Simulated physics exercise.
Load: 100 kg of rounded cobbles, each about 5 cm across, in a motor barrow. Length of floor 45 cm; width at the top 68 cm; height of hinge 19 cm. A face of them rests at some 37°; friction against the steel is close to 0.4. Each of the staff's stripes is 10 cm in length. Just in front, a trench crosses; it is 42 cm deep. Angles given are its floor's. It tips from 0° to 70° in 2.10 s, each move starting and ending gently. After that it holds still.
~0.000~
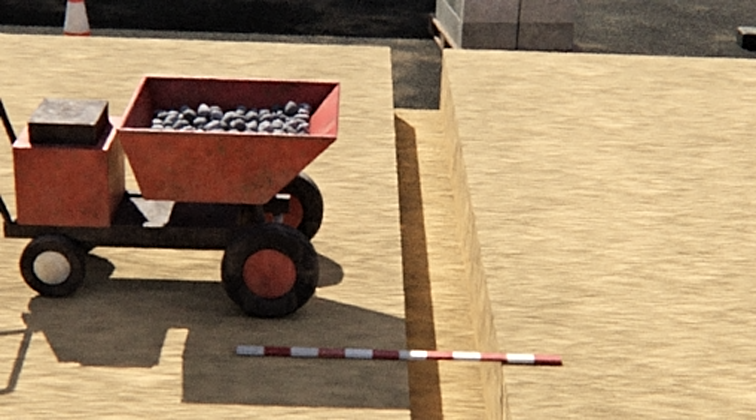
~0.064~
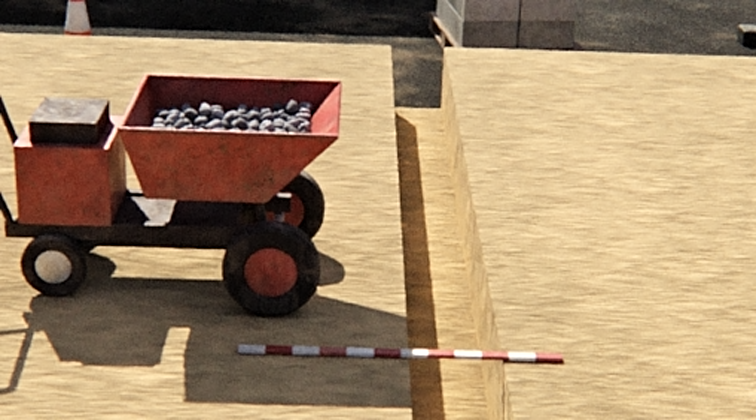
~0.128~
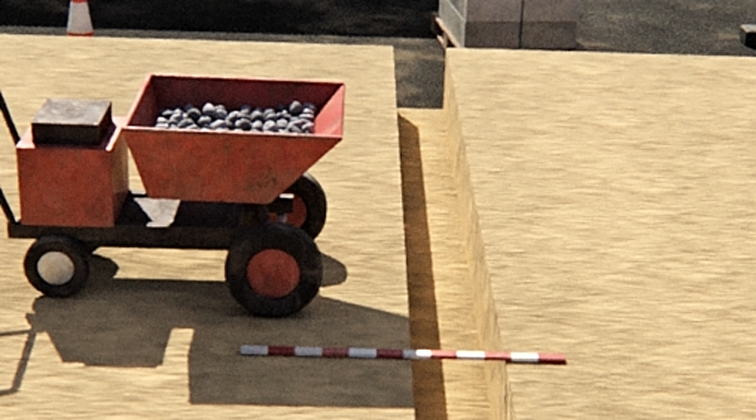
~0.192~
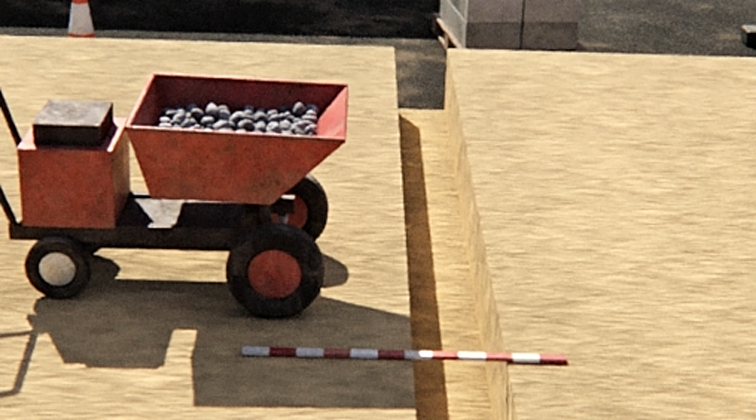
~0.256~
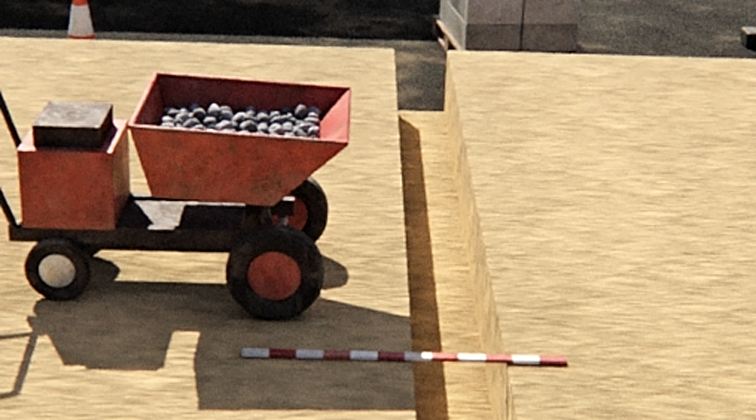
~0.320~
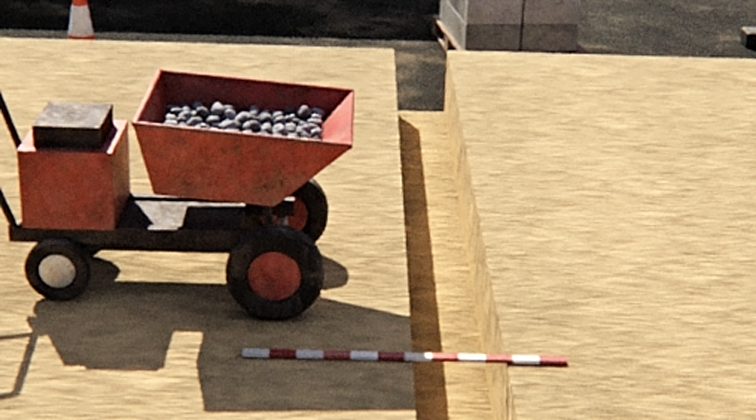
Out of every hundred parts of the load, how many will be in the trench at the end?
Close to 95 in every hundred.
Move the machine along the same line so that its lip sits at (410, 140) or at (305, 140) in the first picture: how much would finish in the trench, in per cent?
Estimates: 10 % then 100 %.
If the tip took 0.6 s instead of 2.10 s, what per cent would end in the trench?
Expected share: Around 65%.
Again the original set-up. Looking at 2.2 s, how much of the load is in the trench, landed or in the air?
Something like 60 in a hundred.
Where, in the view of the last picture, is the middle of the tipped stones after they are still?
I'd point somewhere around (456, 362).
After 1.6 s the floor is at 59°; 100 % in the skip; the foremost stones are at (434, 232).
After 2.2 s the floor is at 70°; 37 % in the skip, 59 % in the trench, 4 % past the trench; the foremost stones are at (533, 278).
After 2.5 s the floor is at 70°; 10 % in the skip, 85 % in the trench, 5 % past the trench; the foremost stones are at (570, 288).
After 4.5 s the floor is at 70°; 0 % in the skip, 95 % in the trench, 5 % past the trench; the foremost stones are at (576, 292).
